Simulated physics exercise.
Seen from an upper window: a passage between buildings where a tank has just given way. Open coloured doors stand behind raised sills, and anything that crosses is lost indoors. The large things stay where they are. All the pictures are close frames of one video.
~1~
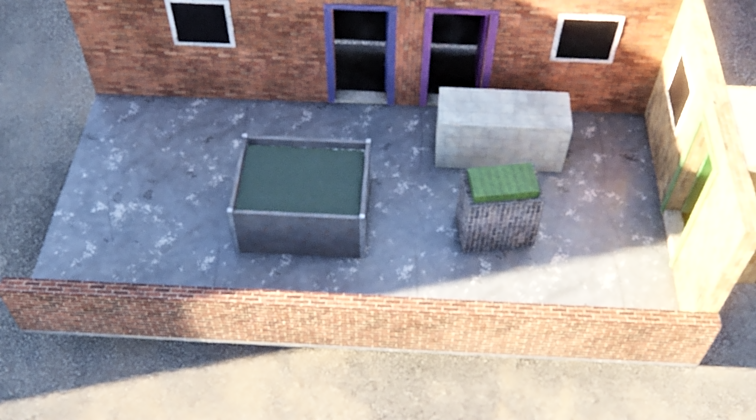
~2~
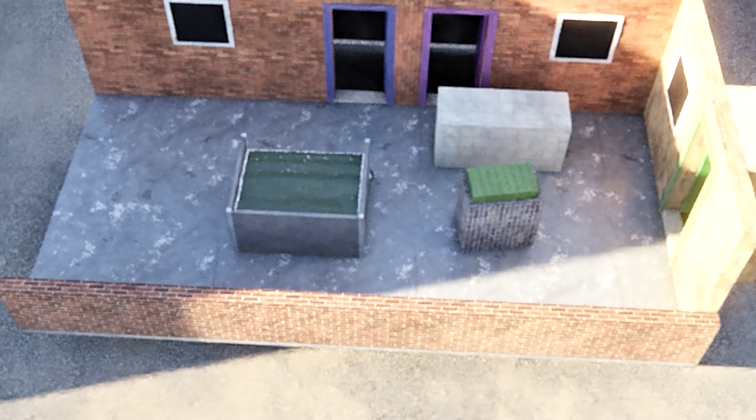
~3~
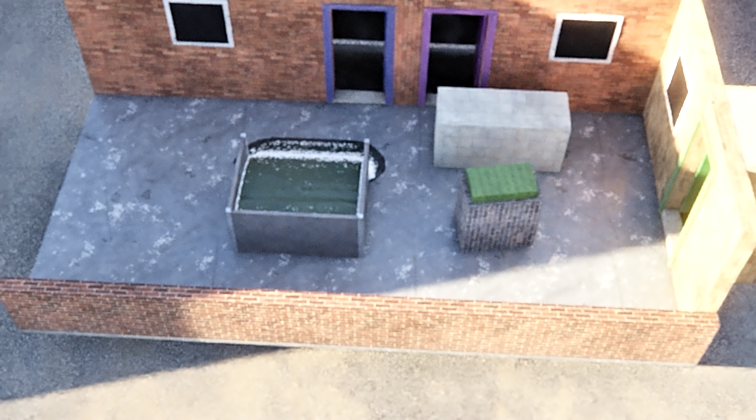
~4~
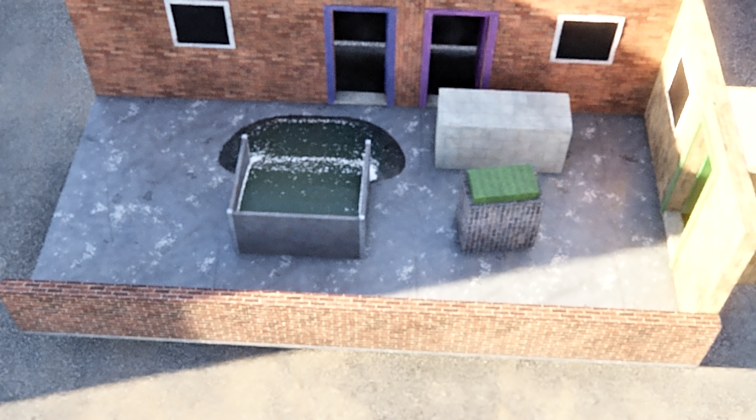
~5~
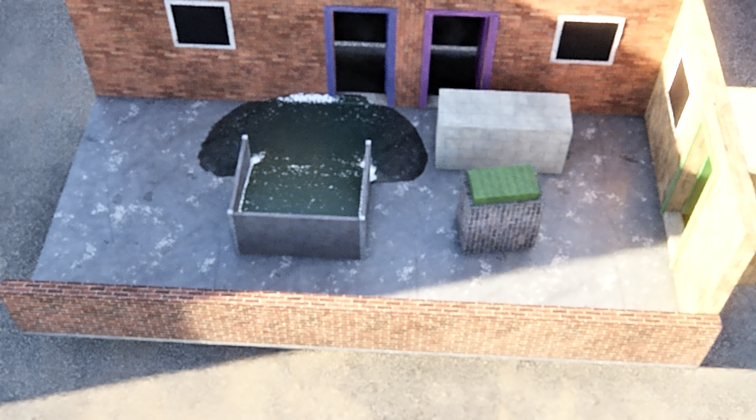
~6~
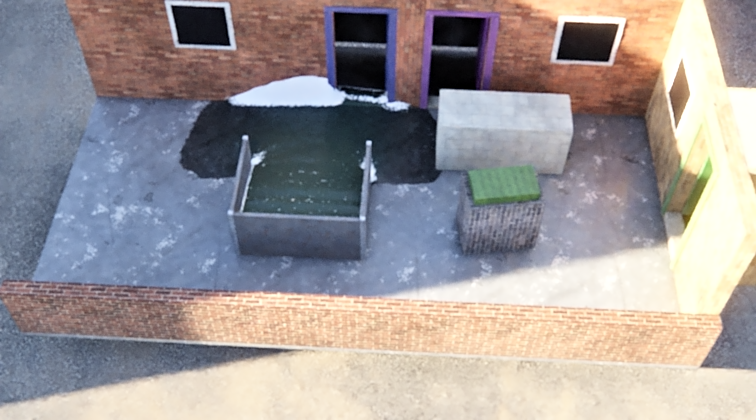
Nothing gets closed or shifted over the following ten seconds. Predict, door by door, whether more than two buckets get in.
Purple door: Exceeds it, blue door: Exceeds it, green door: Does not exceed it.
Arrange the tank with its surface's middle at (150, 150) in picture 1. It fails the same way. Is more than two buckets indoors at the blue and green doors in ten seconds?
Taking them in turn, the blue door remains short, while the green door remains short.
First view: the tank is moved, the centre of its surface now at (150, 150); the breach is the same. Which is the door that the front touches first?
The blue door.
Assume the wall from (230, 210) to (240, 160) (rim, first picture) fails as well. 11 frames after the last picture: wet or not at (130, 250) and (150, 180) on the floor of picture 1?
Point one reached; point two reached.
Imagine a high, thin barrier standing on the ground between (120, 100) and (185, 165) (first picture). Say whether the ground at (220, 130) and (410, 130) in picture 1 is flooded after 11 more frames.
Result by location - first soaked, second soaked.
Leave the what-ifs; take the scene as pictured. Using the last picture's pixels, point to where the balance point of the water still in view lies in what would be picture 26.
The water centres close to (331, 149).
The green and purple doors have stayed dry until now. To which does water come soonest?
I'd say the purple door.
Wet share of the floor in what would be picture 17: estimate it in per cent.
Around 30 in a hundred.
A moment on, water covers 20 % of the floor; the purple door under two buckets in, the blue door far over two buckets in, the green door not reached.
Next, water covers 30 % of the floor; the purple door over two buckets in, the blue door far over two buckets in, the green door not reached.
Then, water covers 45 % of the floor; the purple door over two buckets in, the blue door far over two buckets in, the green door not reached.
Later, water covers 65 % of the floor; the purple door over two buckets in, the blue door far over two buckets in, the green door wet at the sill, nothing in.
In the end, water covers 75 % of the floor; the purple door over two buckets in, the blue door far over two buckets in, the green door wet at the sill, nothing in.
